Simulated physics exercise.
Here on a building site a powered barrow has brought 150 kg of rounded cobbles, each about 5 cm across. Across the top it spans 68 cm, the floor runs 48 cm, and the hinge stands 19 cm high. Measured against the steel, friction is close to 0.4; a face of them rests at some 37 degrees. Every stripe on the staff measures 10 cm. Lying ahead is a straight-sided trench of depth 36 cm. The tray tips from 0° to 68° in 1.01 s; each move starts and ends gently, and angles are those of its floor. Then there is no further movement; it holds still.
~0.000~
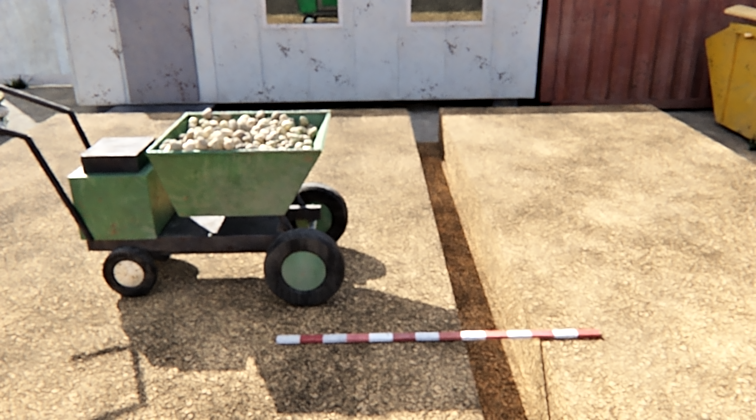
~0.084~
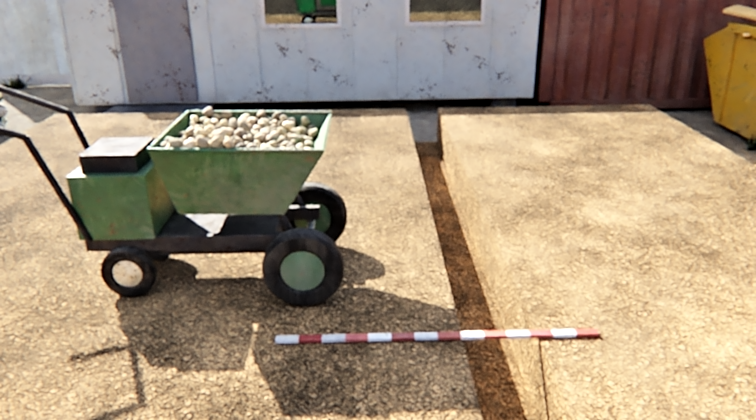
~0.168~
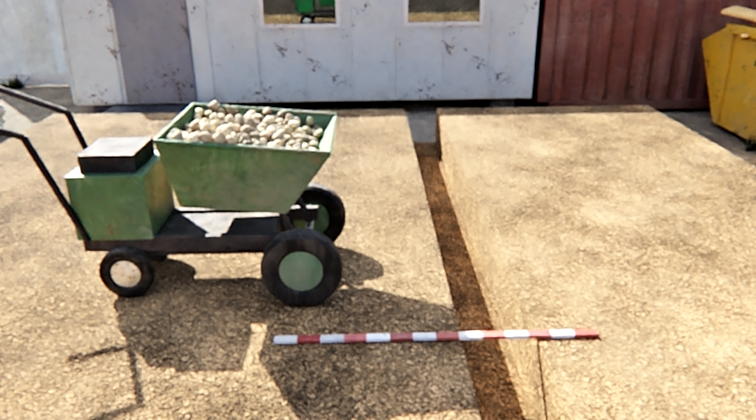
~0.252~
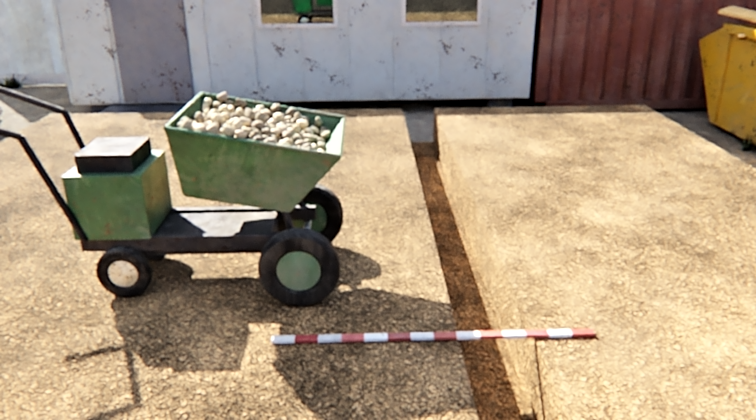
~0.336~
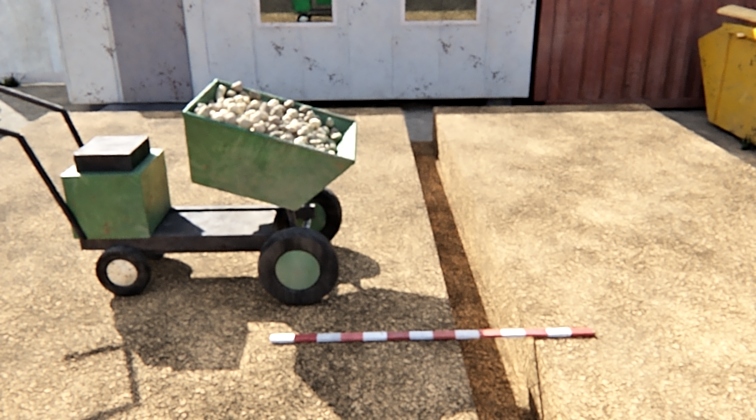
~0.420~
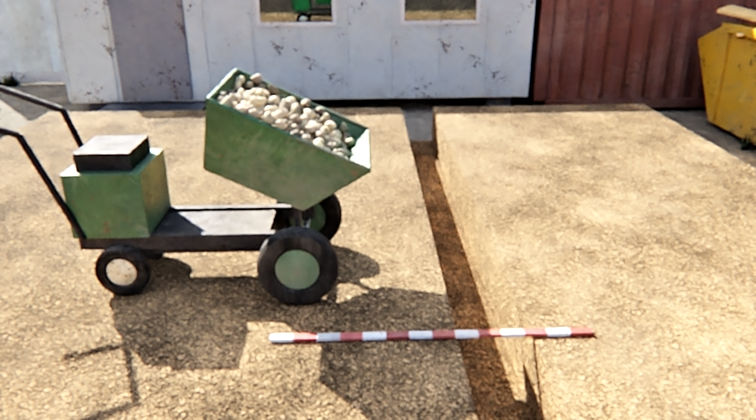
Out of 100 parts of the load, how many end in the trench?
Some 74 out of 100.
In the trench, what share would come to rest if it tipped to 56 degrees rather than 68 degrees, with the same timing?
It would come to about 35 percent.
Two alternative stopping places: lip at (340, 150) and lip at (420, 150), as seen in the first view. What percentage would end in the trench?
Around 70% for the first place and 20% for the second.
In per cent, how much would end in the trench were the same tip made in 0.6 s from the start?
Roughly 65% would finish there.
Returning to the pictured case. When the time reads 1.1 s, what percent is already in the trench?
Roughly 25% by that time.
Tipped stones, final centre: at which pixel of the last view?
Near (467, 309).
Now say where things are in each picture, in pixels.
In the first picture, lip at (321, 151), floor tilted 0°, highest stones at (230, 123).
In the second picture, the tray is at 1°, its lip at (323, 151); the top of the load is at (223, 123); the stones move at 0.3 m/s on average.
In the third picture, lip at (330, 153), floor tilted 5°, highest stones at (219, 117); the stones move at 0.5 m/s on average.
In the fourth picture, lip at (341, 157), floor tilted 11°, highest stones at (229, 109); the stones move at 0.7 m/s on average.
In the fifth picture, the tray is at 18°, its lip at (355, 162); the top of the load is at (229, 100); the stones move at 0.9 m/s on average.
In the sixth picture, lip at (371, 171), floor tilted 25°, highest stones at (245, 90); the stones move at 1.0 m/s on average.
After 0.8 s the floor is at 58°; 100 % in the tray; the foremost stones are at (407, 187).
After 1.1 s the floor is at 68°; 69 % in the tray, 5 % short of the trench, 26 % in the trench; the foremost stones are at (503, 310).
After 1.5 s the floor is at 68°; 41 % in the tray, 4 % short of the trench, 52 % in the trench, 3 % past the trench; the foremost stones are at (587, 276).
After 3.4 s the floor is at 68°; 16 % in the tray, 7 % short of the trench, 74 % in the trench, 3 % past the trench; the foremost stones are at (676, 266).
